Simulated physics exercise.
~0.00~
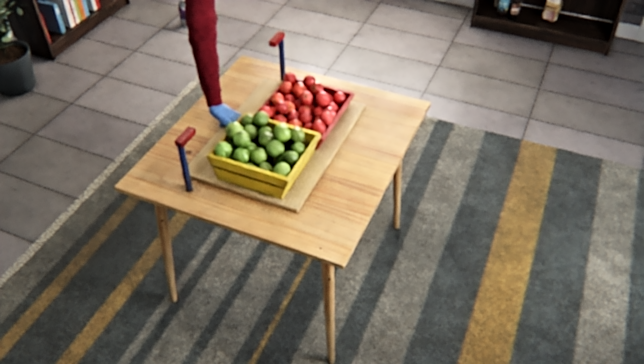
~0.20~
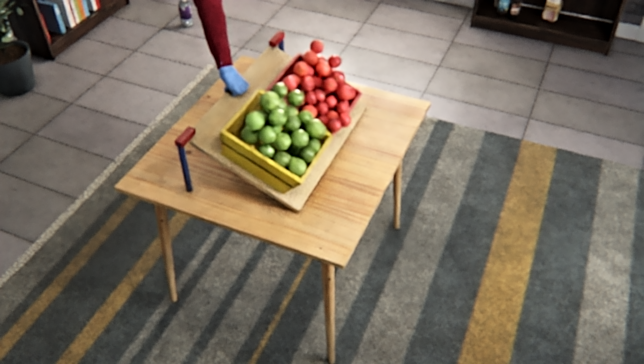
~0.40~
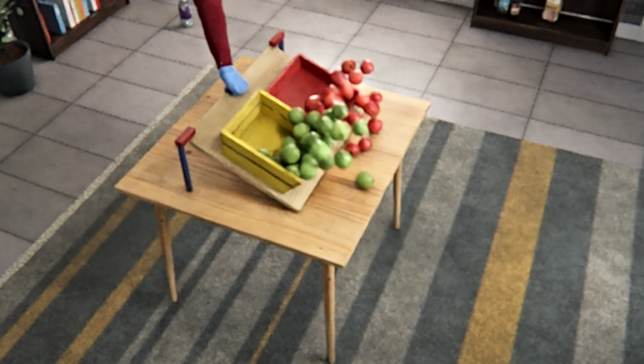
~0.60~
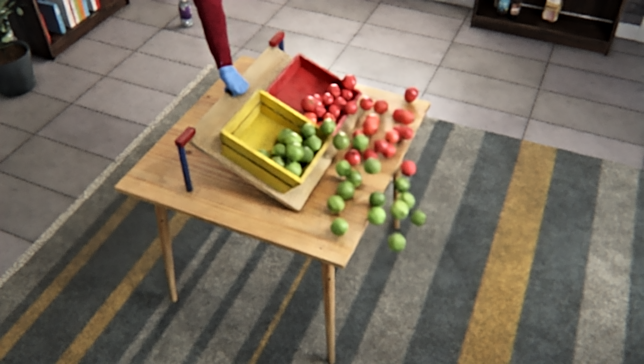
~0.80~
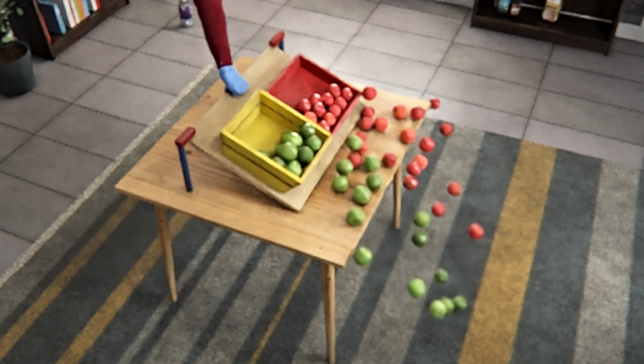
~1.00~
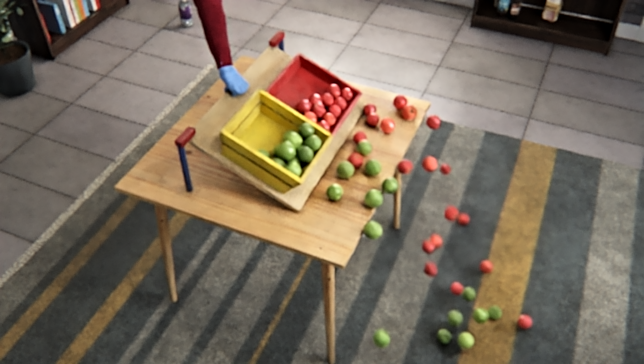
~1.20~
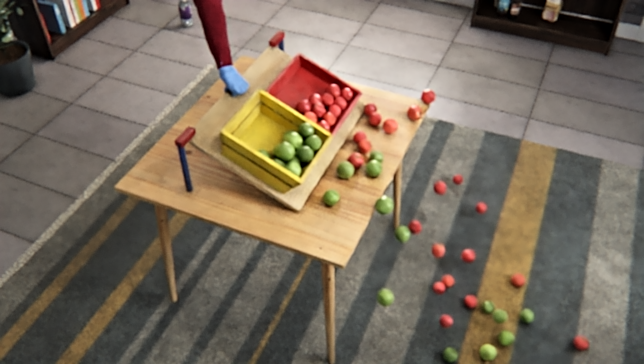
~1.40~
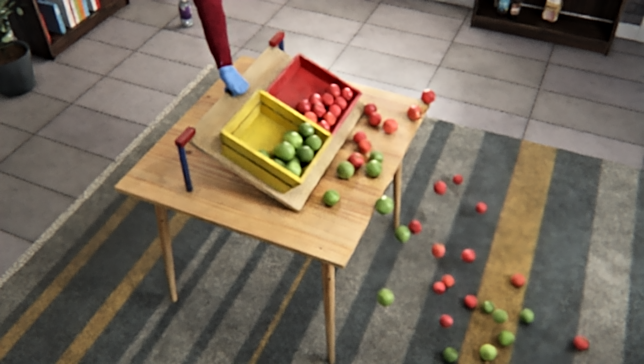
On a wooden table above a striped rug, a blue-gloved hand in a red sleeve tipped a board holding baskets of red tomatoes and green apples, spilling many across the table and onto the floor, while some stayed in each tilted basket.
